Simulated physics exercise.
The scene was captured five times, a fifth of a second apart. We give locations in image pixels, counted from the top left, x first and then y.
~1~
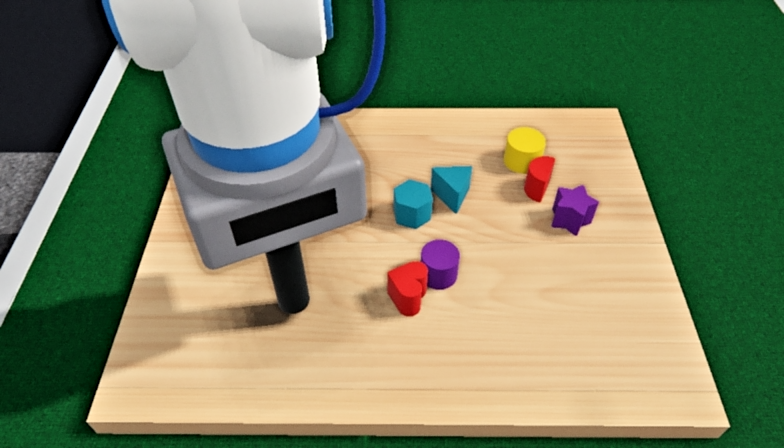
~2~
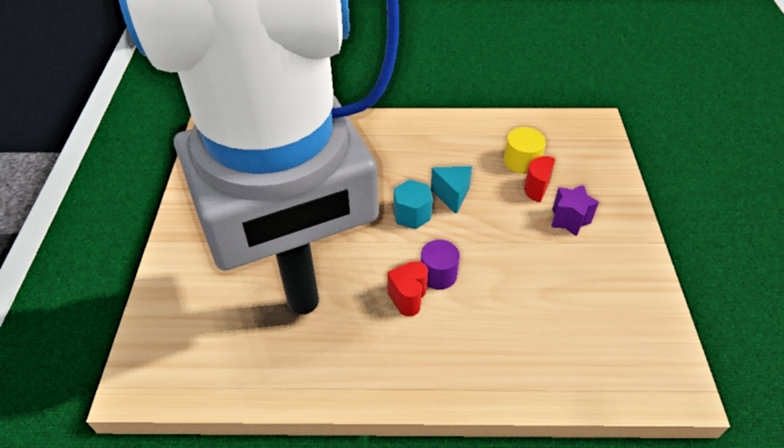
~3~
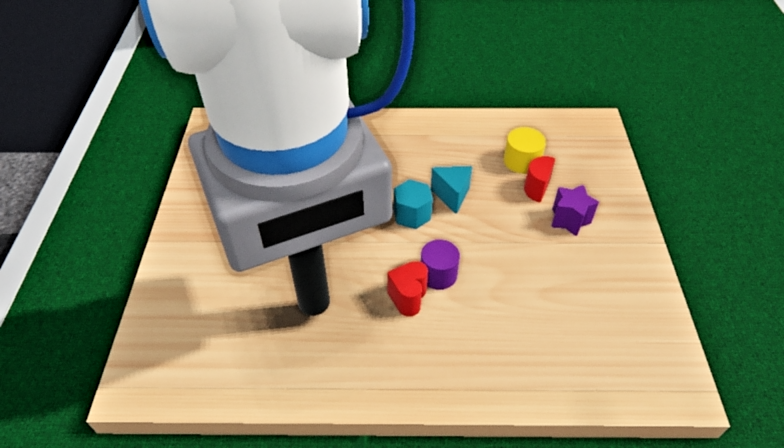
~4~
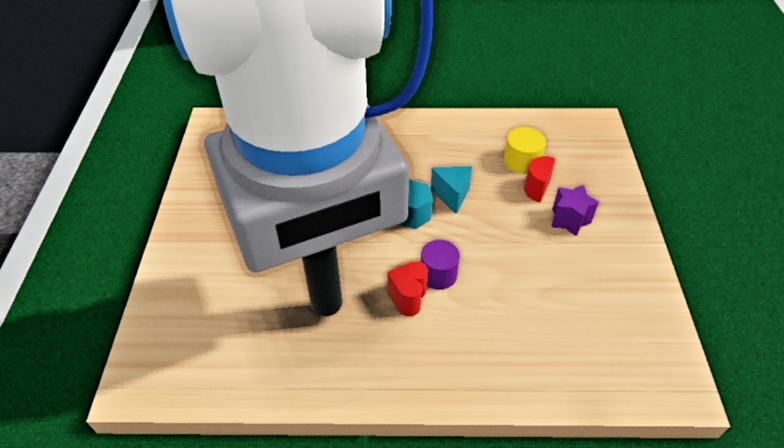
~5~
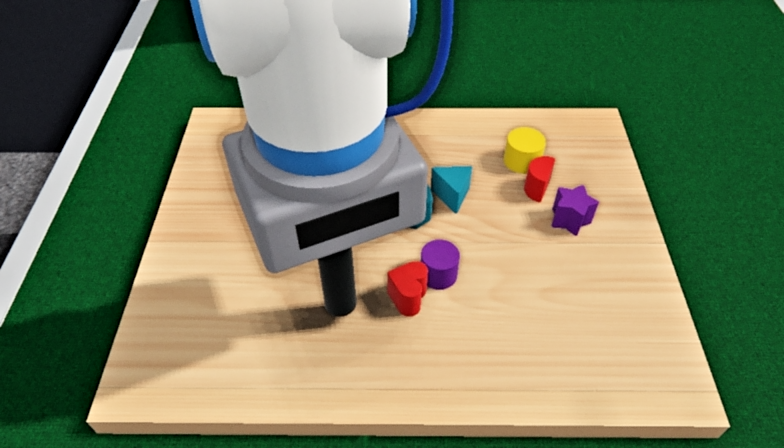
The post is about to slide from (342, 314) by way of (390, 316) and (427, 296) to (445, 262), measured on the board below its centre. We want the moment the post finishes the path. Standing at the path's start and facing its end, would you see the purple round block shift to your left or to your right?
The purple round block is shifted sideways to the left, facing along the path from start to end.
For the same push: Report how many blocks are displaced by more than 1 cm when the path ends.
Number moved: 2.
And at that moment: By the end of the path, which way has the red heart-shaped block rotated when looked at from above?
Against the clock.
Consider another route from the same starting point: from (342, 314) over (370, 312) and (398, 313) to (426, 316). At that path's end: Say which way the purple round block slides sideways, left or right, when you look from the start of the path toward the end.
Facing from start to end, it will go to the left.
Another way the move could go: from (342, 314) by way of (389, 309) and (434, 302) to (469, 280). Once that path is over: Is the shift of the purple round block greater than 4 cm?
I'd say yes.
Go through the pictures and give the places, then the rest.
The first frame shows post's lower end (294, 302); red heart-shaped block (409, 277); turquoise hexagon (413, 193); purple round block (440, 254).
The second frame shows post (304, 303); blocks still.
The third frame shows post (314, 304); blocks still.
The fourth frame shows post (327, 305); blocks still.
The fifth frame shows post (341, 305); red heart-shaped block (409, 277); turquoise hexagon hidden; purple round block (440, 254).
On the path given first. One third of the way, post (390, 307); red heart-shaped block (413, 276).
Two thirds of the way, post (427, 286); red heart-shaped block (431, 250), turned 60° anticlockwise; purple round block (454, 232).
At the end, post (446, 253); red heart-shaped block (433, 220), turned 80° anticlockwise; turquoise hexagon still; purple round block (465, 206).
